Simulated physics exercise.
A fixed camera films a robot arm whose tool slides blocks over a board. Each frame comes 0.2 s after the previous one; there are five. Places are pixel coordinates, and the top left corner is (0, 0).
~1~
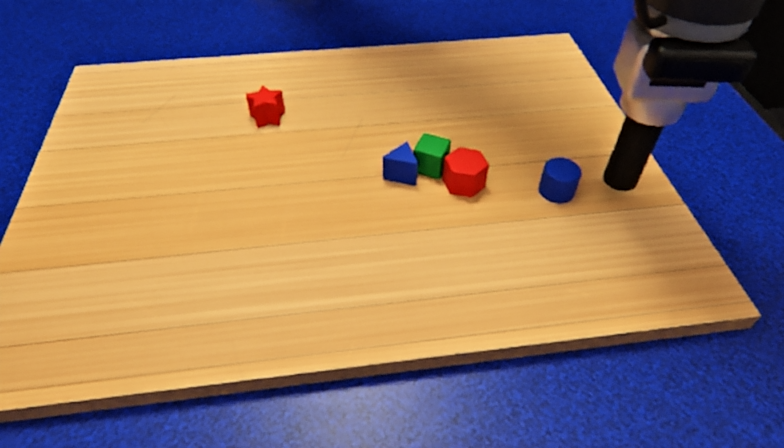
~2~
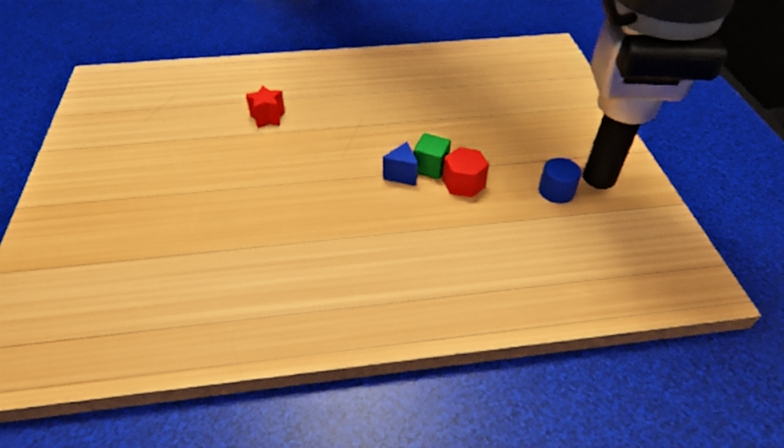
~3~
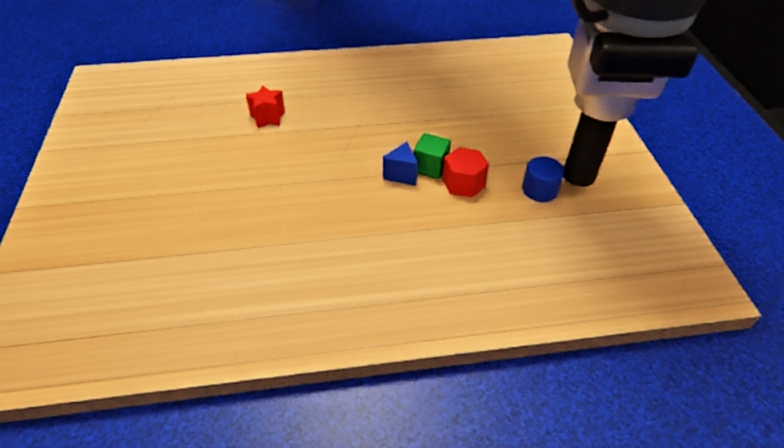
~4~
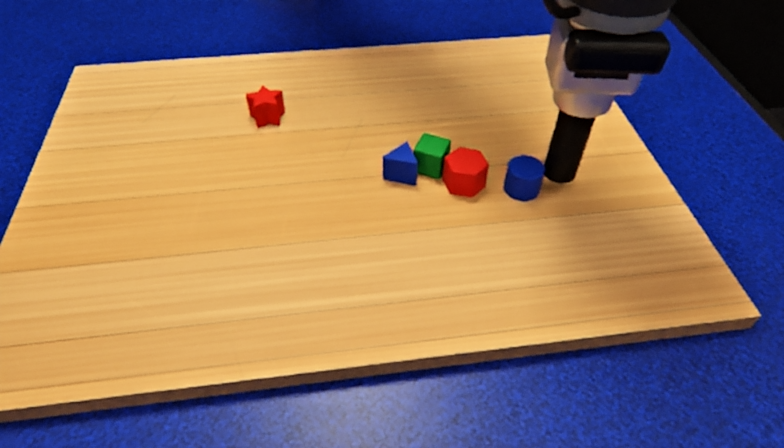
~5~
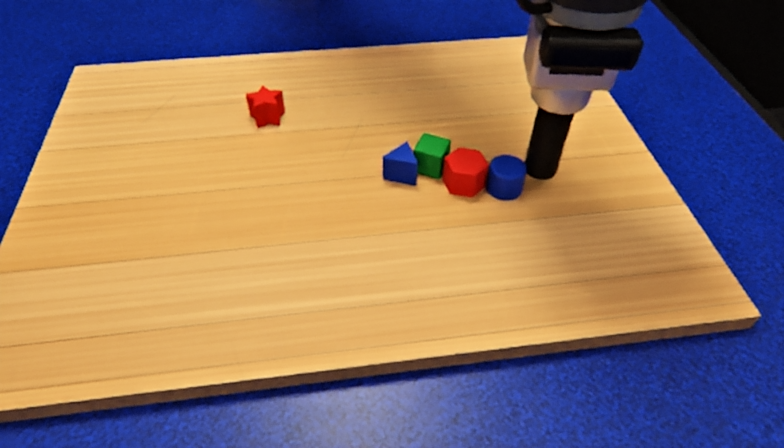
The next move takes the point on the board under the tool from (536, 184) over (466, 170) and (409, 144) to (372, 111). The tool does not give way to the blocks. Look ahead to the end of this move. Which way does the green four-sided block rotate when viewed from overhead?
Anticlockwise, looking down.
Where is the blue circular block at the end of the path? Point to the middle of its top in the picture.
I think it will end close to (476, 173).
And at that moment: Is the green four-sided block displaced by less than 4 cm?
Answer: No.
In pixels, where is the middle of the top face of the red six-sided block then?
My estimate: (436, 171).
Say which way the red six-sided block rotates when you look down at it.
From above, clockwise.
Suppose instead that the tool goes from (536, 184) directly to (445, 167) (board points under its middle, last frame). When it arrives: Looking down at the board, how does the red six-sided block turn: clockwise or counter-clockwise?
From above, the red six-sided block will be seen to turn clockwise.
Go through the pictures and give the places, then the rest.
In the first picture, tool tip at (620, 180); block tops, blue triangular block at (402, 153); green four-sided block at (433, 144); red six-sided block at (467, 160); blue circular block at (563, 168).
In the second picture, tool at (599, 178); blocks unchanged.
In the third picture, tool at (579, 176); blue circular block at (546, 167).
In the fourth picture, tool at (559, 173); blue circular block at (527, 166).
In the fifth picture, tool at (540, 169); blue triangular block at (402, 153); green four-sided block at (433, 144); red six-sided block at (467, 160); blue circular block at (509, 165).
What follows on the original path. One third of the way, tool at (468, 155); green four-sided block at (428, 142), turned 20° clockwise; red six-sided block at (436, 171), turned 70° clockwise; blue circular block at (476, 173).
Two thirds of the way, tool at (409, 129); blue triangular block at (393, 154), turned 65° anticlockwise; green four-sided block at (385, 132), turned 60° anticlockwise; red six-sided block at (436, 171), turned 70° clockwise; blue circular block at (476, 173).
At the end, tool at (372, 97); blue triangular block at (393, 154), turned 65° anticlockwise; green four-sided block at (384, 132), turned 65° anticlockwise; red six-sided block at (436, 171), turned 70° clockwise; blue circular block at (476, 173).
